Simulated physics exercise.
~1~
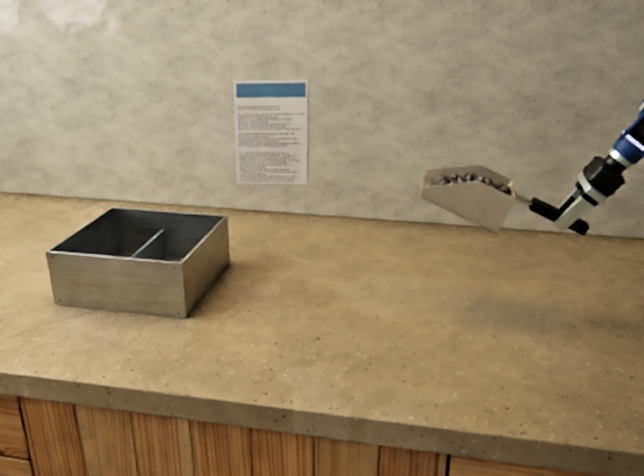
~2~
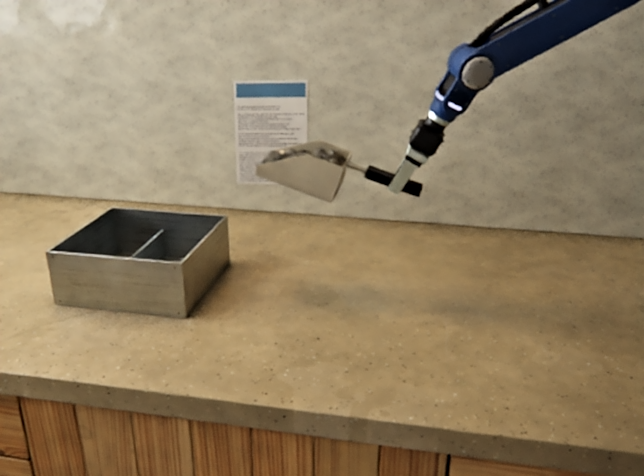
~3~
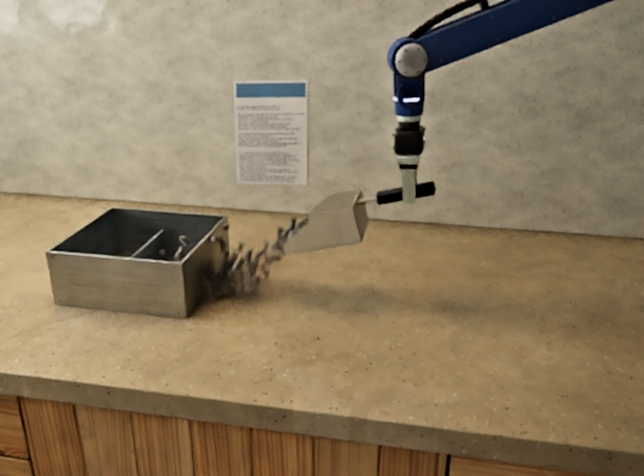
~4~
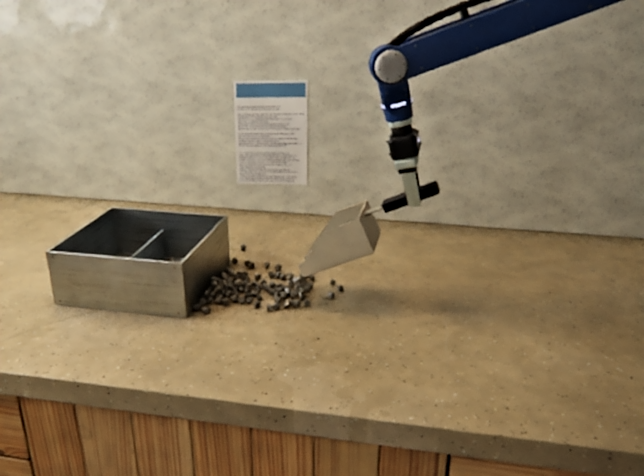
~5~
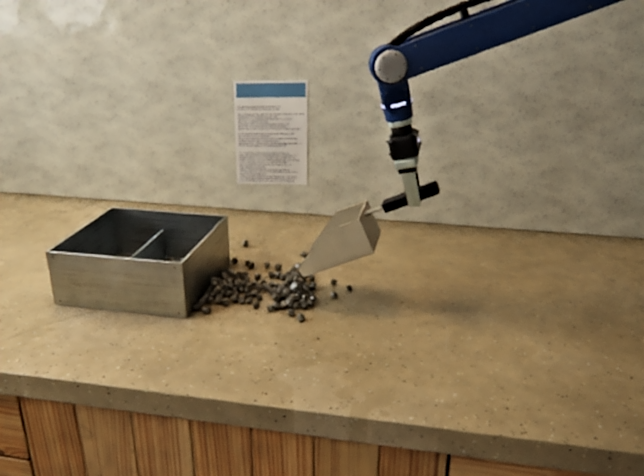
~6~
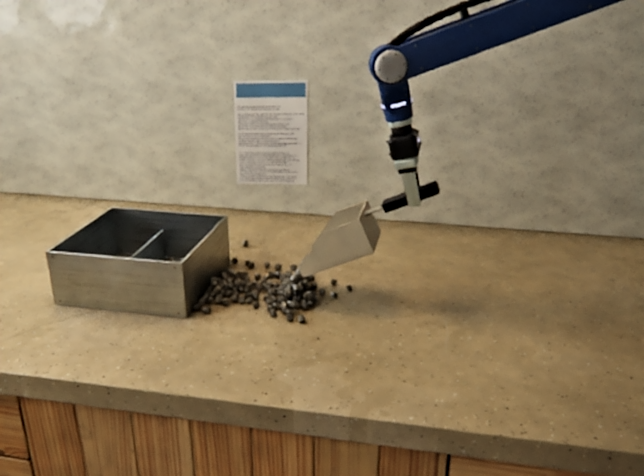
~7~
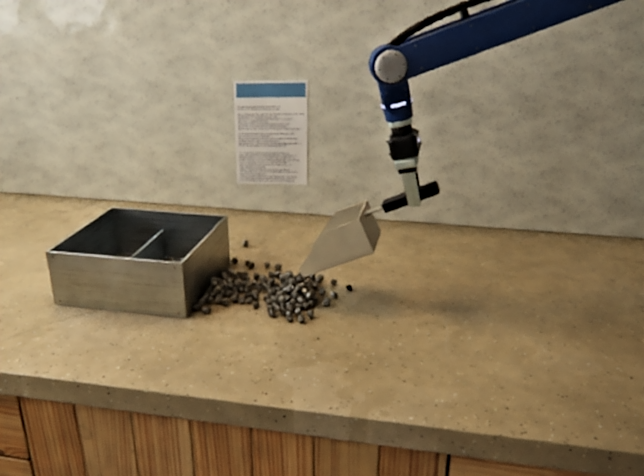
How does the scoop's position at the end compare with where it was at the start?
The scoop began on the right side, well away from the box, and it ended farther left and a little lower, tilted down over the pebbles on the counter.
